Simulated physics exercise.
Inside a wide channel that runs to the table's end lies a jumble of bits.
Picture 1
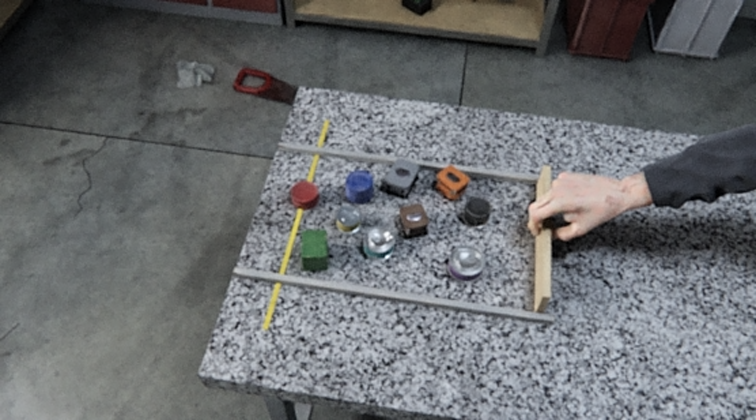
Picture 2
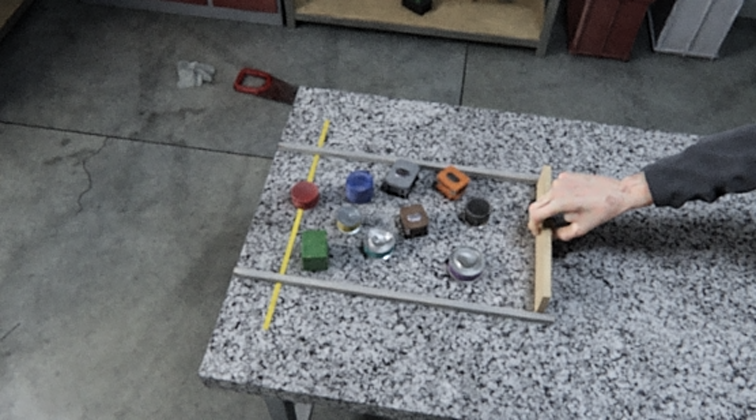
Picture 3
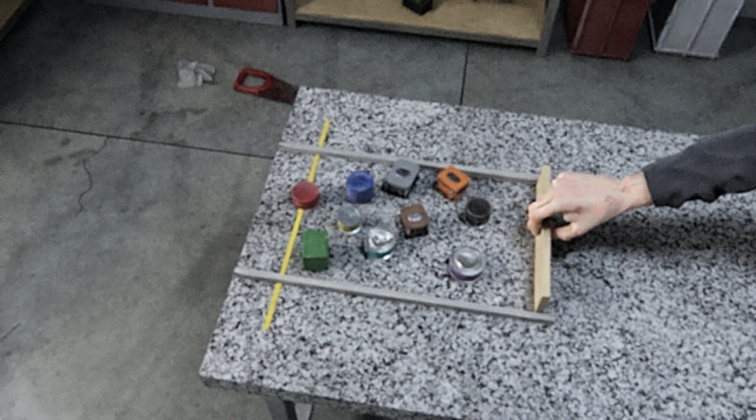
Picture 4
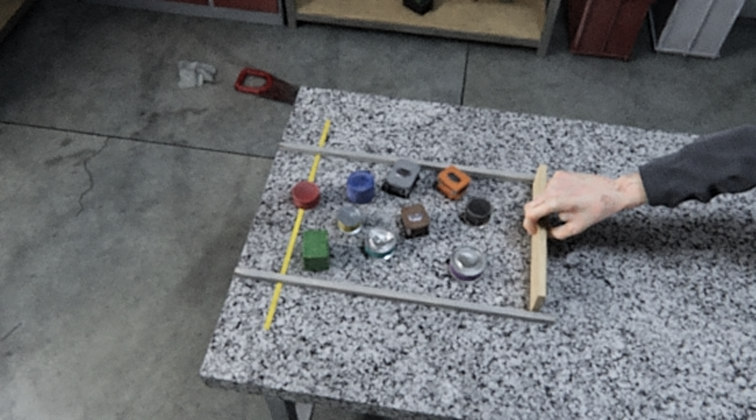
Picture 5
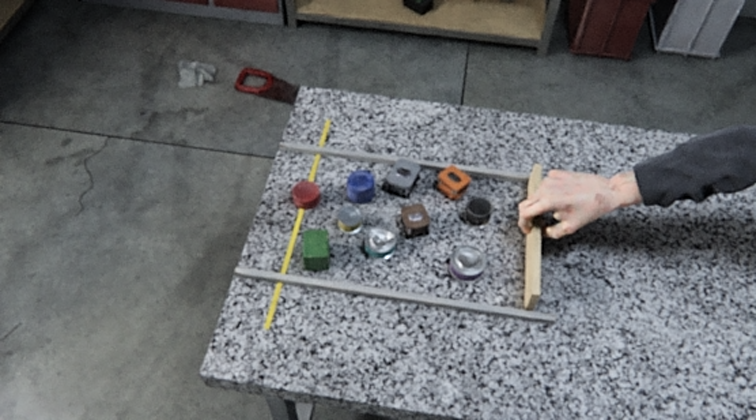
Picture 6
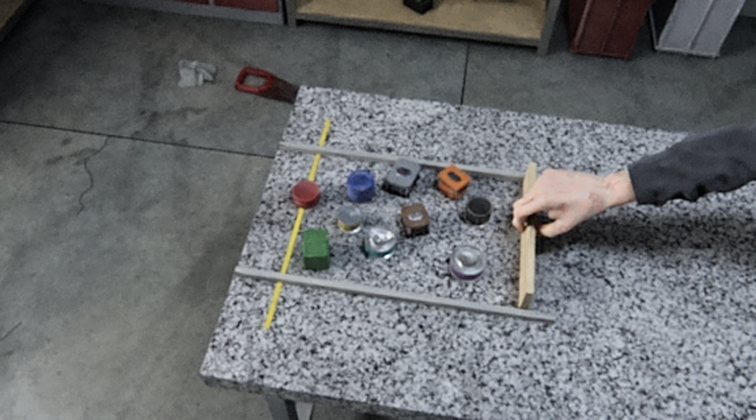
On a speckled tabletop, a hand holding a wooden board upright between two rails, then sliding it slightly left toward scattered objects.
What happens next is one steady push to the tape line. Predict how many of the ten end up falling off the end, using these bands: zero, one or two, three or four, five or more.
I expect one piece, maybe two, to go over the edge.
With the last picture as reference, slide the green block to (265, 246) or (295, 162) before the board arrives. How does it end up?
In turn it holds its place, then goes down.
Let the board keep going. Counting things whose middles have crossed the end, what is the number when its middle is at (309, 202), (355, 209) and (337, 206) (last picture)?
That makes 1, 0, 0.
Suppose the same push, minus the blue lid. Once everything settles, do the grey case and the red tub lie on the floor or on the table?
So the grey case is still there and the red tub goes off the edge.
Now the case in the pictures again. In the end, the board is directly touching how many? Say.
4 in contact.
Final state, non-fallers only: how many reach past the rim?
The number would be 5.
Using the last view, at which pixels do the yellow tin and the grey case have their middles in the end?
In the last picture the yellow tin sits at (266, 199) while the grey case sits at (278, 156).
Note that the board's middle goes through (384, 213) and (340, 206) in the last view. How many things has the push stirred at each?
At the first spot 9, then 10.
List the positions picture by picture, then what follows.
In the first picture, red tub (305, 195); green block (315, 250); yellow tin (349, 220); board (543, 236); tape (300, 212).
In the second picture, green block (315, 250); board (544, 236).
In the third picture, yellow tin (349, 220); brown case (414, 222).
In the fourth picture, red tub (306, 195); blue lid (361, 187).
In the fifth picture, green block (316, 250); grey case (403, 178).
In the sixth picture, red tub (306, 195); green block (316, 250); yellow tin (350, 219); board (528, 233); tape (301, 211).
Early on, none off yet; red tub at rest near (306, 195); green block at rest near (316, 250); yellow tin at rest near (350, 219).
A while later, none off yet; red tub at rest near (306, 195); green block travelled a little near (304, 250); yellow tin travelled about its own width near (331, 211).
Finally, the number that fall off is one or two; lost, red tub.
